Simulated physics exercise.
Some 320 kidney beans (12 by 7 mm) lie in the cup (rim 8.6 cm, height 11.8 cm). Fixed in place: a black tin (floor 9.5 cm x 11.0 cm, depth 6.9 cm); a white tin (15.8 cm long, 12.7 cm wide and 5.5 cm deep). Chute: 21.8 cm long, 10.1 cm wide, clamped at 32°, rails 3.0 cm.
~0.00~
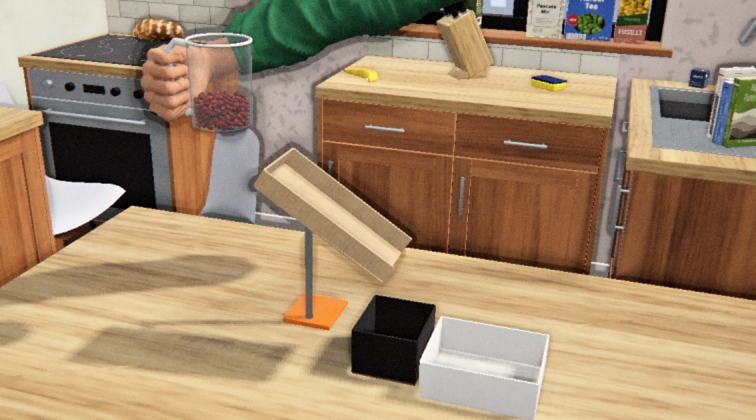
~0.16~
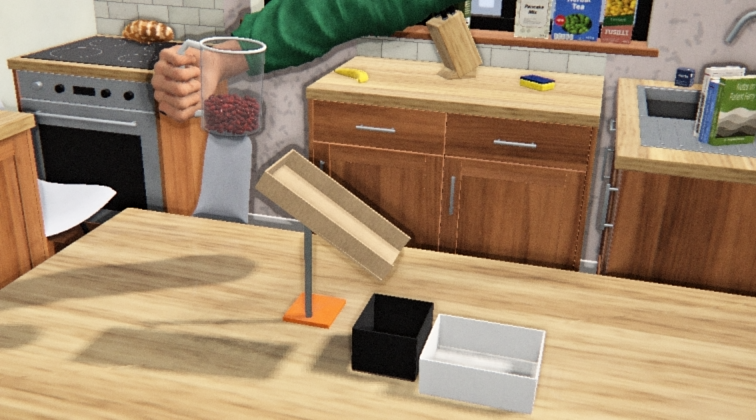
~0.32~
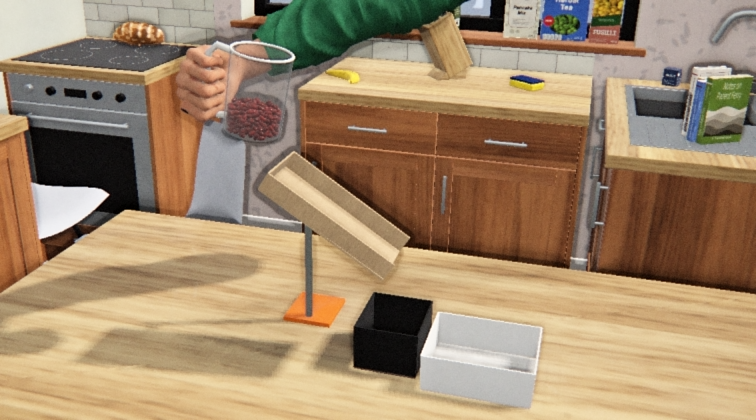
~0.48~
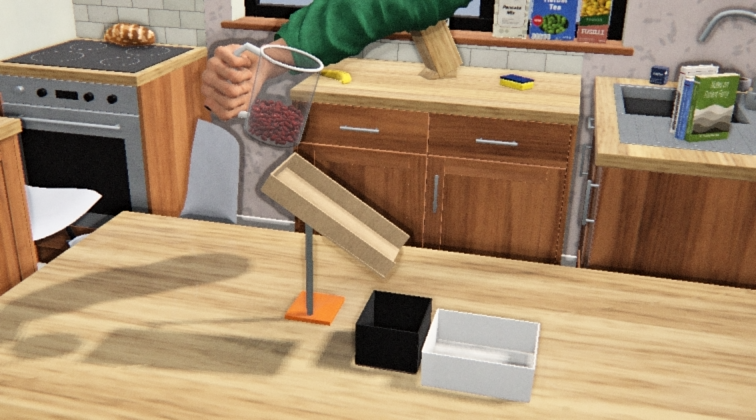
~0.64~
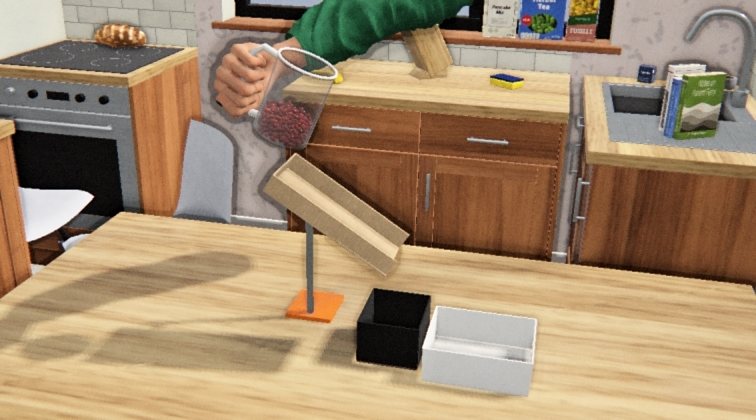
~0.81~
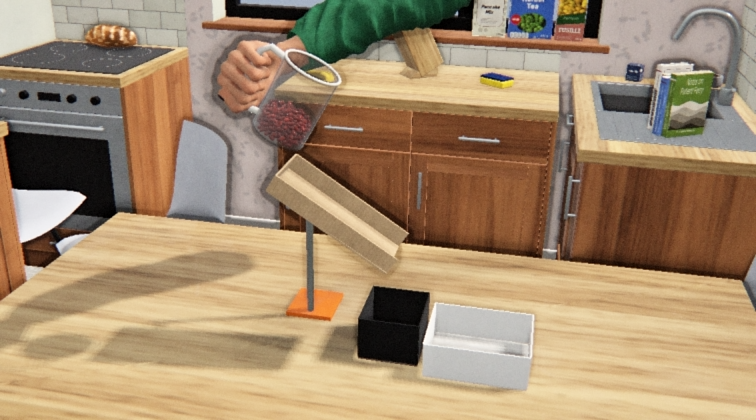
In a kitchen, a green-sleeved arm moved a clear cup of dark red beans to the right above a sloping wooden chute, tilting it rightward, while a black tin and a white tin sat below.
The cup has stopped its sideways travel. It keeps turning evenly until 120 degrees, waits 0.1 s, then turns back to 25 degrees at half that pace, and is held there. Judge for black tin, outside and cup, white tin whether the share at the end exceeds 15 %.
Black tin: It does not; outside: It does not; cup: It does not; white tin: It does.
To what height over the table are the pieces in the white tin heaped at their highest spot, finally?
The top of the heap ends about 2.5 cm up.
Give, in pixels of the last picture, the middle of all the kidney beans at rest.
About pixel (501, 358).
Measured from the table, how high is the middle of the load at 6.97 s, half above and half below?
2 centimetres, roughly.
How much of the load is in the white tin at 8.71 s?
Share at that time: Close to 95 %.
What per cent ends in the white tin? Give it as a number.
Close to 95 in a hundred, I'd say.
Then, at 3.18 s, tilt 118 degrees; slope 40 %, cup 55 %, in the air 5 %; middle of all pieces near (325, 161).
Then, at 5.15 s, tilt 88 degrees; outside 5 %, white tin 95 %; middle of all pieces near (500, 356).
After 6.97 s, tilt 54 degrees; outside 5 %, white tin 95 %; middle of all pieces near (500, 356).
Then, at 8.71 s, tilt 25 degrees; outside 5 %, white tin 95 %; middle of all pieces near (500, 356).
By 9.0 s all is still; outside 5 %, black tin 0 %, slope 0 %, cup 0 %, white tin 95 %.
